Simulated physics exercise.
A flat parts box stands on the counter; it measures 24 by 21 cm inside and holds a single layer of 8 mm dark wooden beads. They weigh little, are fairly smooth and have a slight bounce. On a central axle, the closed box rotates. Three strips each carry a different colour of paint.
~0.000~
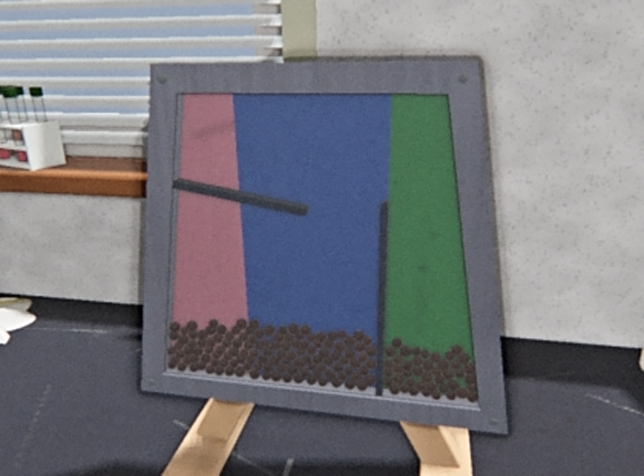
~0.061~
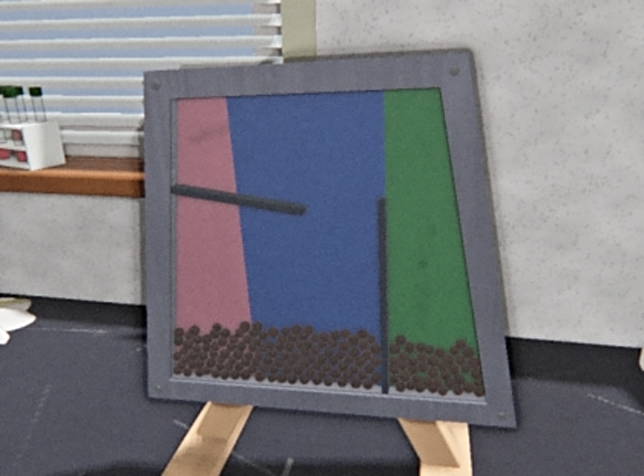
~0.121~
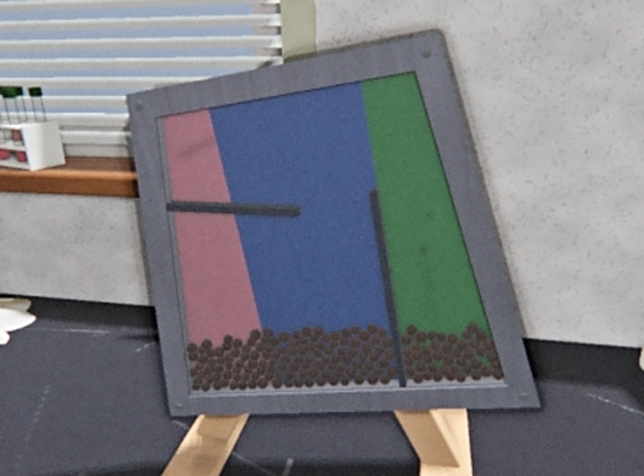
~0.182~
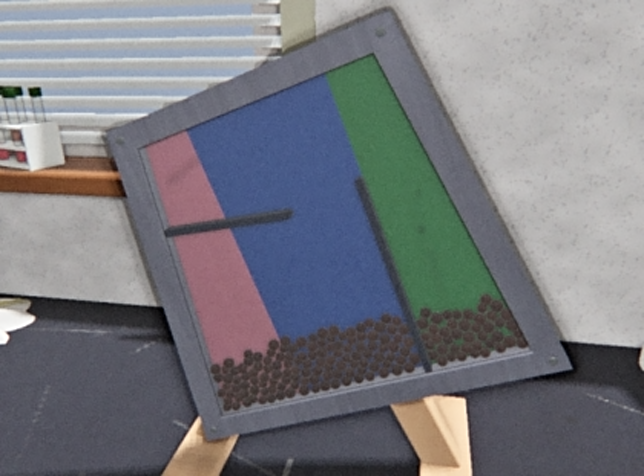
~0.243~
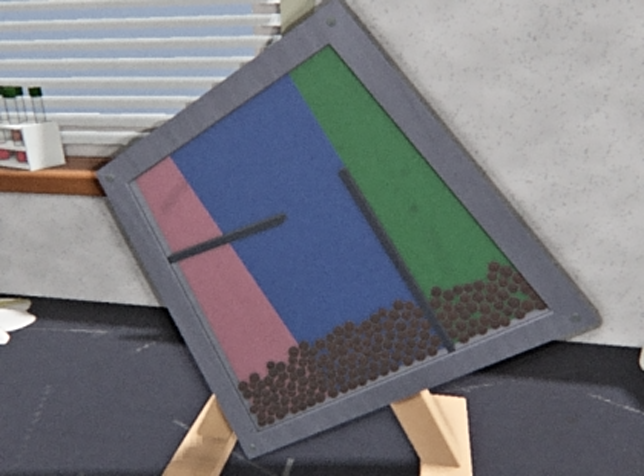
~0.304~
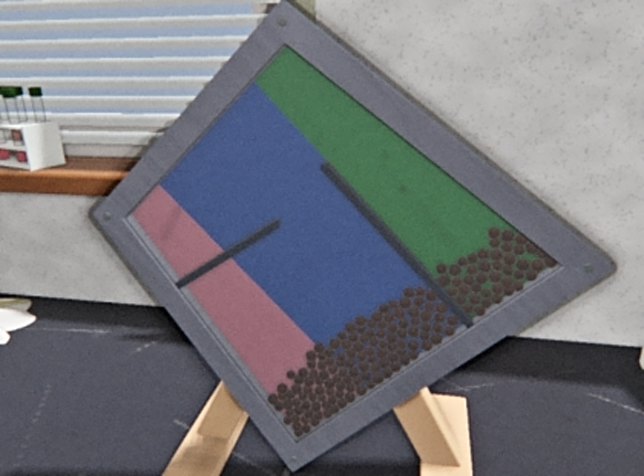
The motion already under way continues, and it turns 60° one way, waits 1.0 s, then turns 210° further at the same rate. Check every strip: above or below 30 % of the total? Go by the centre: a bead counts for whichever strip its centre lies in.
Pink below, blue above, green above 30 %.
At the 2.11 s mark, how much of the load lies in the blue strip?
20 %.
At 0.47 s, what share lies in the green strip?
Roughly 25 per cent.
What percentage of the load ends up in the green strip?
I'd put it at close to 60 in a hundred.
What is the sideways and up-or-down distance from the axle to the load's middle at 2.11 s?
I'd put it near 3 centimetres to the right and 1 centimetres below.
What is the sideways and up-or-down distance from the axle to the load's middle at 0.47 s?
Roughly 6 centimetres to the right and 5 centimetres below.
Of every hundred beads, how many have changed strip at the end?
I'd guess roughly 65 percent, give or take.
After 0.47 s, it stands 60° anticlockwise; the beads' middle is 6 cm right of and 5 cm below the centre; pink 35 %, blue 40 %, green 25 %.
After 2.11 s, it stands 165° anticlockwise; the beads' middle is 3 cm right of and 1 cm below the centre; pink 55 %, blue 20 %, green 20 %.
After 2.75 s, it has come round 270° anticlockwise; the beads' middle is 3 cm right of and 4 cm below the centre; blue 70 %, green 30 %.
At rest by 3.9 s, it has come round 270° anticlockwise; pink 0 %, blue 40 %, green 60 %.
